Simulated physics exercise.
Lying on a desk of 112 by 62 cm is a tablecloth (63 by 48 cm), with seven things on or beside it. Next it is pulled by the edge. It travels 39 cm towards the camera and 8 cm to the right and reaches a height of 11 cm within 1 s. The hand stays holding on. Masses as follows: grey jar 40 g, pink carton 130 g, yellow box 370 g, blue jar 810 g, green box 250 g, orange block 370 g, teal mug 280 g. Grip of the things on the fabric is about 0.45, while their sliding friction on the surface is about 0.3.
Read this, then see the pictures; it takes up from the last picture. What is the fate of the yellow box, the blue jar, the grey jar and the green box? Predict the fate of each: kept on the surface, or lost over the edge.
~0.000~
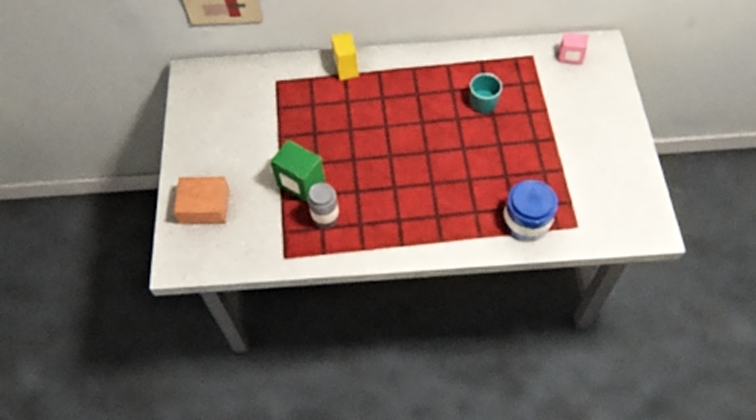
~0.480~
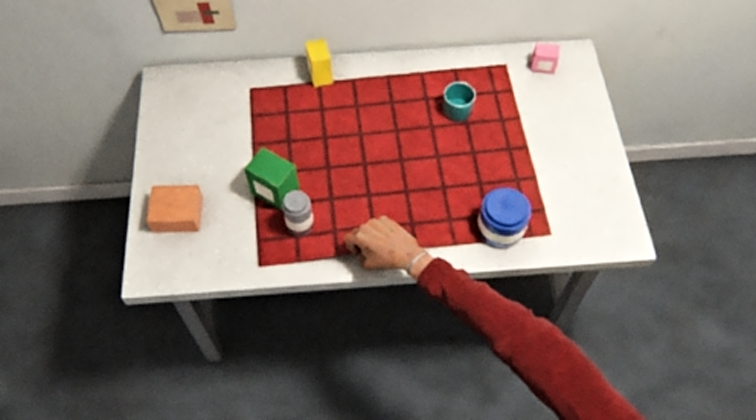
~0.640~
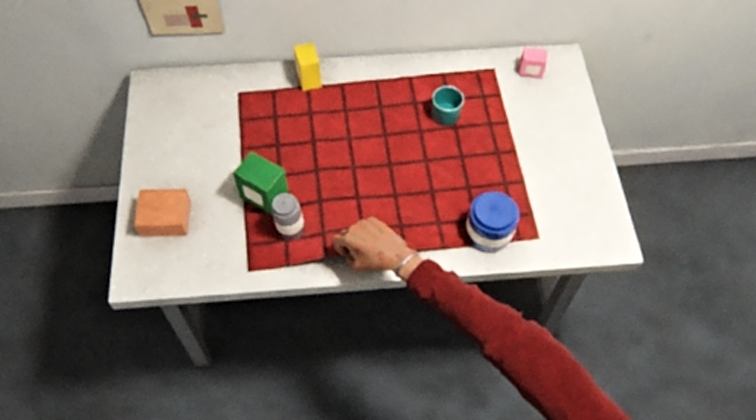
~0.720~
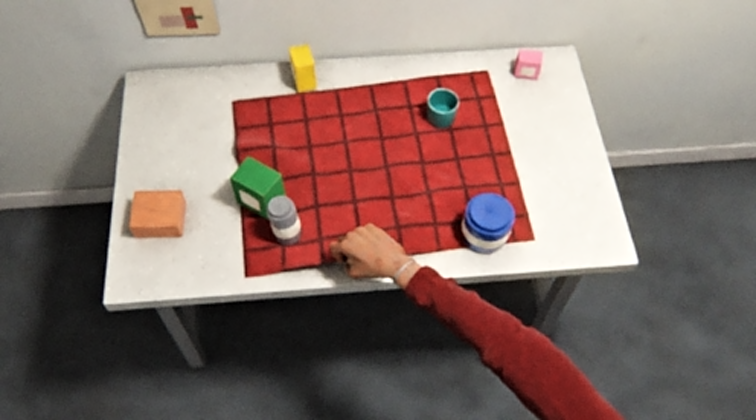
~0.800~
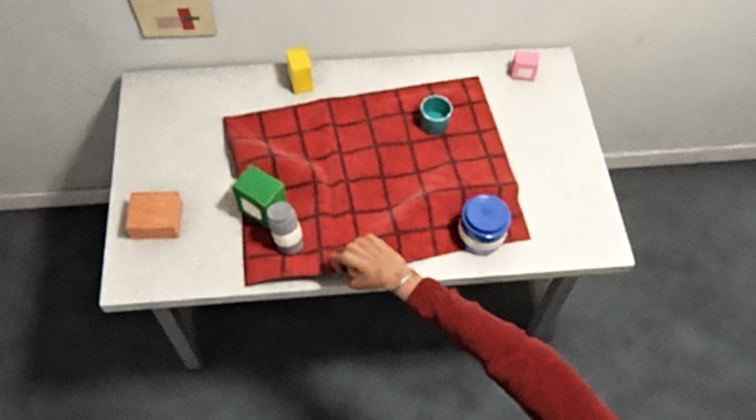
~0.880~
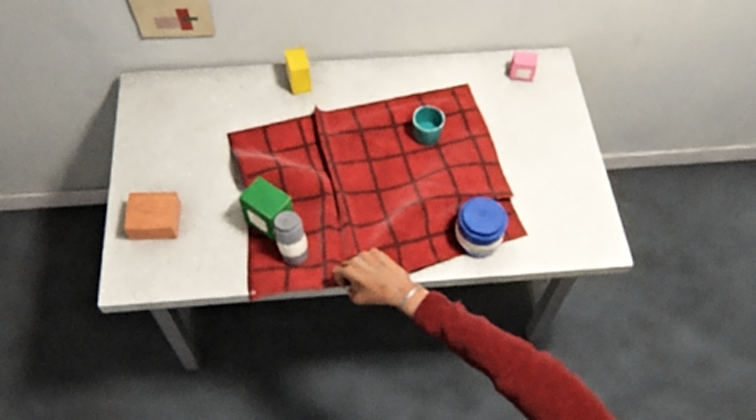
In the end the yellow box winds up on. The blue jar winds up off. The grey jar winds up off. The green box winds up off.
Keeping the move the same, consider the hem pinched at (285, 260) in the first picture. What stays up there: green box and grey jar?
Then: Green box goes over, grey jar goes over.
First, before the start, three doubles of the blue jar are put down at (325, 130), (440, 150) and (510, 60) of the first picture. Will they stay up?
First leaves the top, second leaves the top, third keeps its place.
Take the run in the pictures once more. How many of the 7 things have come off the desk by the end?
Counted result: 3.
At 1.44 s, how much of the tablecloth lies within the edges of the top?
Near 35 in a hundred.
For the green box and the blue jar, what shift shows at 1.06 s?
Green box: 15 cm; blue jar: 4 cm.
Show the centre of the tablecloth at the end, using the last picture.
Near (358, 337).
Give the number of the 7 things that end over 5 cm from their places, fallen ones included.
The answer is 4 of them.
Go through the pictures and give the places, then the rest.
The first picture shows yellow box (344, 44); blue jar (534, 198); grey jar (321, 193); green box (296, 159); tablecloth corners (284, 259) (276, 81) (533, 55) (579, 228).
The second picture shows yellow box (318, 50); tablecloth corners (259, 267) (250, 88); grip (357, 253).
The third picture shows tablecloth corners (248, 272) (238, 93); grip (346, 254).
The fourth picture shows green box (256, 175); grey jar (282, 207); tablecloth corners (245, 278) (232, 101); grip (343, 261).
The fifth picture shows green box (258, 184); grey jar (283, 215); teal mug (437, 108); tablecloth corners (245, 287) (223, 117); grip (343, 272).
The sixth picture shows yellow box (297, 59); blue jar (484, 215); grey jar (289, 225); green box (265, 197); tablecloth corners (250, 300) (227, 133) (468, 83) (528, 235); grip (347, 286).
By 1.1 s, 85 % of the tablecloth is still over the top; green box 17 cm off its start, grey jar 16 cm off its start, blue jar 5 cm off its start.
By 1.2 s, 65 % of the tablecloth is still over the top; green box 30 cm off its start, grey jar on its side, 27 cm off its start, blue jar 12 cm off its start.
By 1.4 s, 35 % of the tablecloth is still over the top; green box over the edge, grey jar over the edge, blue jar on its side, 22 cm off its start at (447, 328).
By 1.6 s, 30 % of the tablecloth is still over the top; green box over the edge, grey jar over the edge, blue jar over the edge.
By 3.2 s, 30 % of the tablecloth is still over the top; green box over the edge, blue jar over the edge, grey jar over the edge, yellow box 0 cm off its start at (297, 58).
